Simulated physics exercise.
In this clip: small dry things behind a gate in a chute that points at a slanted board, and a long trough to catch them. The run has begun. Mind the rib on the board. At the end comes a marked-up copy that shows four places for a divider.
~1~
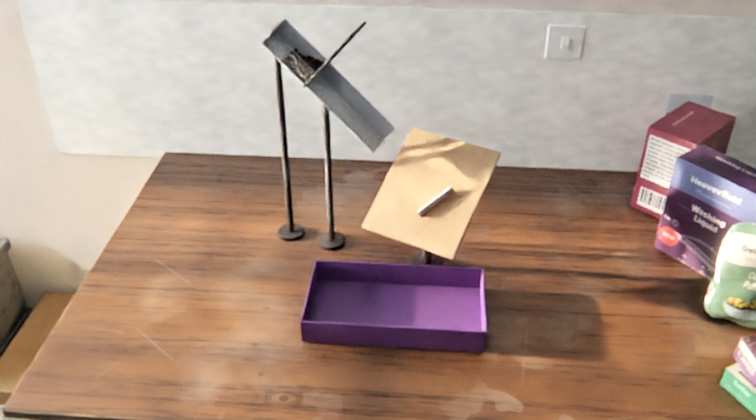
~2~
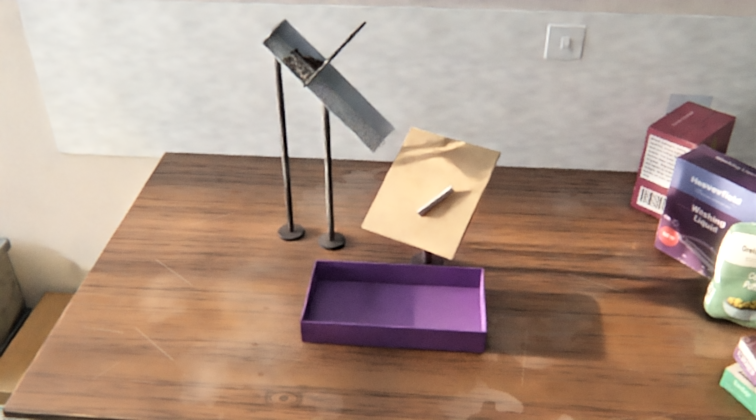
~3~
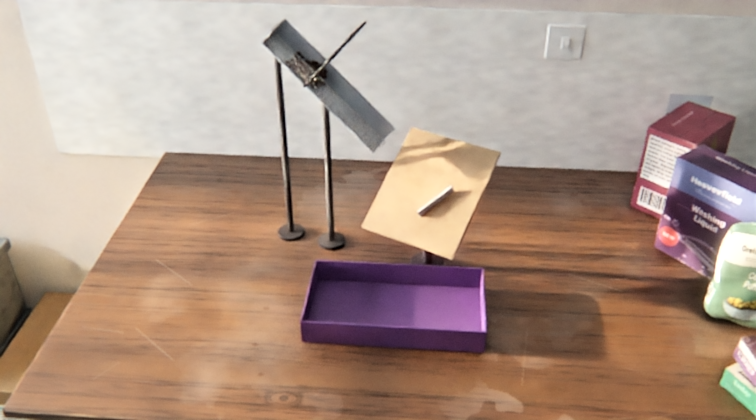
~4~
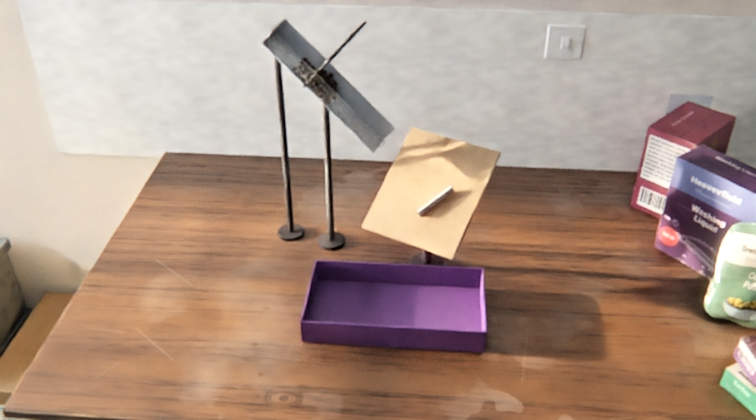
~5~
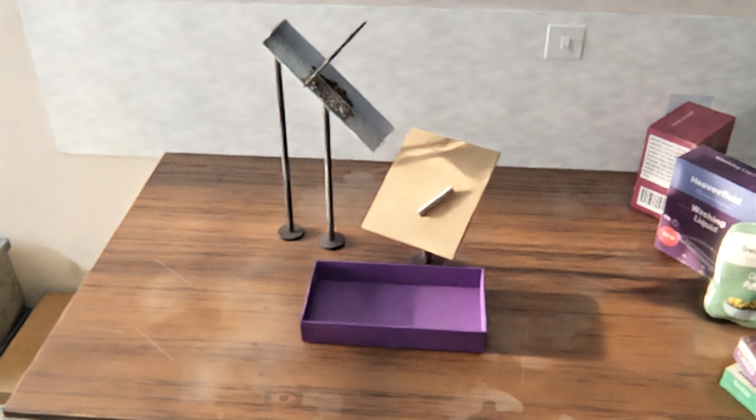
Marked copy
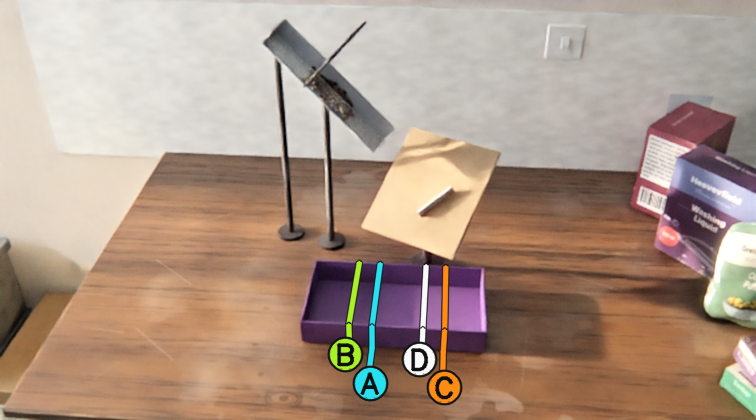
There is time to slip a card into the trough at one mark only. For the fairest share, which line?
Best: A.
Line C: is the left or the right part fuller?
Left.
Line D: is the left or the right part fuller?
The left side.
On the marked copy, line A crosses the front rim at (372, 325); line B crosses the front rim at (348, 324); line C crosses the front rim at (444, 329); line D crosses the front rim at (422, 328).
With A, of what is caught, close to half on the left of the divider, close to half on the right.
With B, of what is caught, a small share on the left of the divider, all but a few on the right.
With C, of what is caught, all but a few on the left of the divider, only a few on the right.
With D, of what is caught, all but a few on the left of the divider, a small share on the right.
